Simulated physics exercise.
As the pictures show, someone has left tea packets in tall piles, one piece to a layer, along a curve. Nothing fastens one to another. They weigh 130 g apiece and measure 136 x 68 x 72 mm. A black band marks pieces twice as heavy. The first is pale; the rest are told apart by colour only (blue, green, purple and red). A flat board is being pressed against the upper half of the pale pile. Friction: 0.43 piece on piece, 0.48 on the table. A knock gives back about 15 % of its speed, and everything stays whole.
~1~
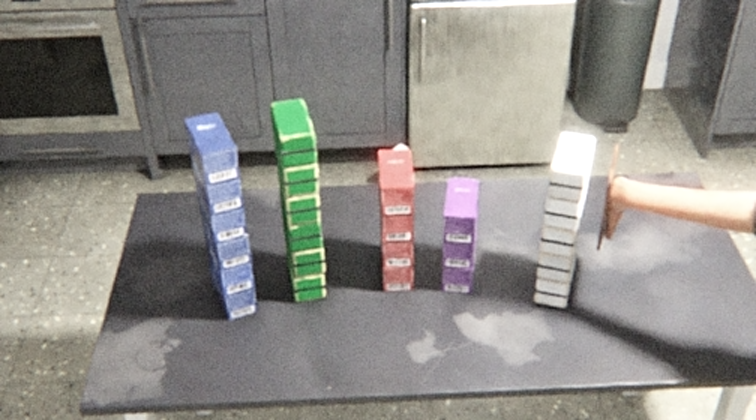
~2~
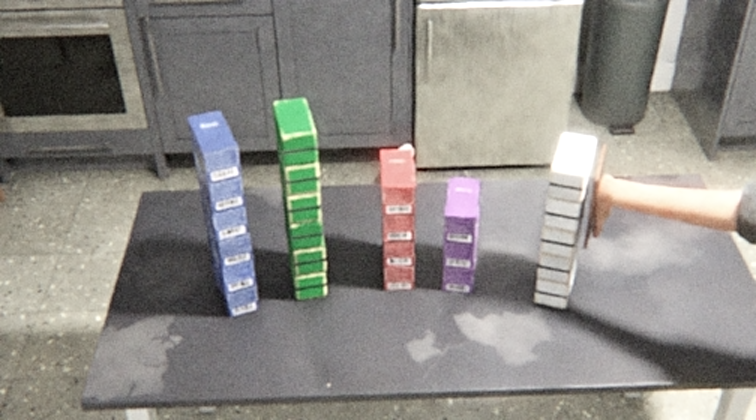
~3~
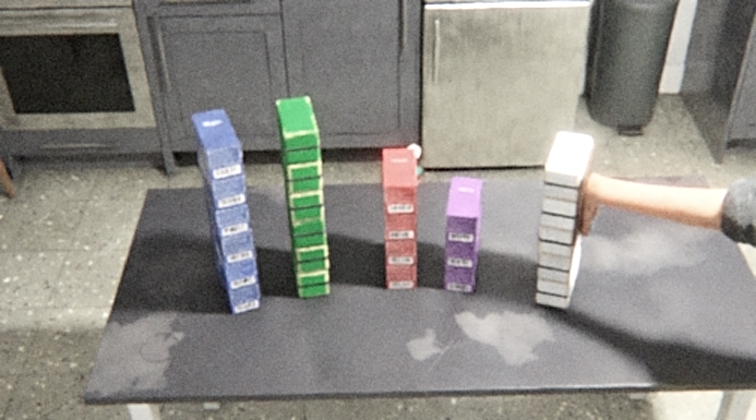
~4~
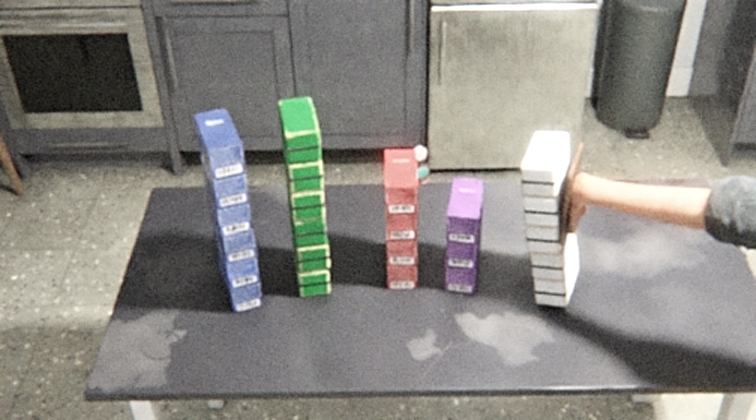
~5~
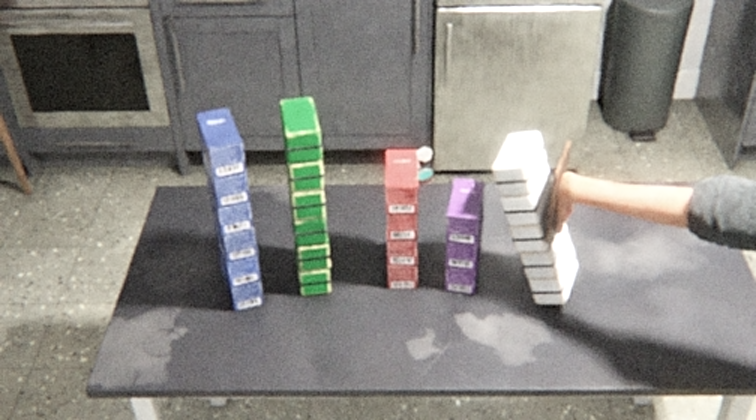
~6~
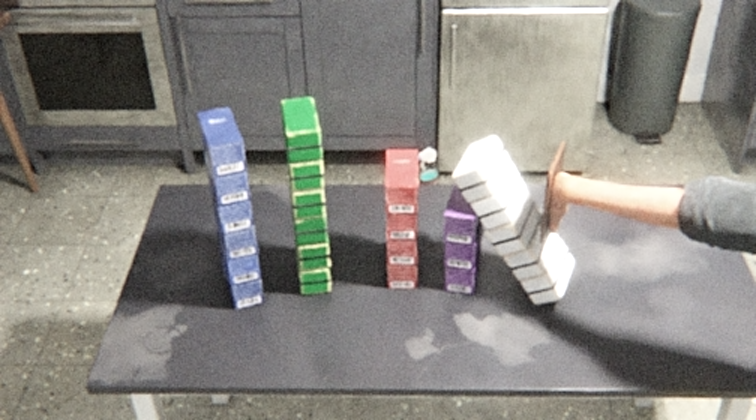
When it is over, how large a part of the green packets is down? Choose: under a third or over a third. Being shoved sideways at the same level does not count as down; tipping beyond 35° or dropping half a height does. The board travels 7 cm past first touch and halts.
Ending down: Over a third.
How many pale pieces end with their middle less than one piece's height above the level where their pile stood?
2 of them.
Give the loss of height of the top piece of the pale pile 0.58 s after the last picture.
About 14 cm.
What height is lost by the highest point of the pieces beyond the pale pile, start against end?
Some 28 cm lower.
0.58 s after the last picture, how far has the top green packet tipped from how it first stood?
Some 10°.
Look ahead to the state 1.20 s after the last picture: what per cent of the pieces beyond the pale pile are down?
95 per cent by then.
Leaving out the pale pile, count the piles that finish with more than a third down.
The count is 4.
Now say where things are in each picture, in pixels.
In the first picture (places mark the middle of the side facing us; the camera moves round a little), board (605, 208) 44 mm short; top green packet (292, 118); top purple packet (462, 197); the rest undisturbed.
The second picture shows board (592, 207) 18 mm short; top green packet (294, 117).
The third picture shows board (579, 205) 9 mm in; top green packet (297, 115).
The fourth picture shows board (566, 203) 35 mm in, top of the pale pile leaning 9°; top green packet (298, 115); the rest undisturbed.
The fifth picture shows board (552, 202) 6 cm in, top of the pale pile leaning 18°; top green packet (299, 115); the rest undisturbed.
The sixth picture shows board (545, 202) 7 cm in, stopped, top of the pale pile leaning 34°; top green packet (300, 115); the rest undisturbed.
Then, 0.58 s after the last picture, 5 of the pale pile down; none of the 6 green packets down (7 of 19 in all colours); top green packet leaning 11°; top purple packet leaning 36°, 55 mm lower.
Then, 1.20 s after the last picture, 5 of the pale pile down; 6 of the 6 green packets down (18 of 19 in all colours); top green packet upside down; top blue packet on its side.
By the end, 5 of the pale pile down; 6 of the 6 green packets down (18 of 19 in all colours); top green packet on its side; top blue packet on its side. That is 100 per cent.
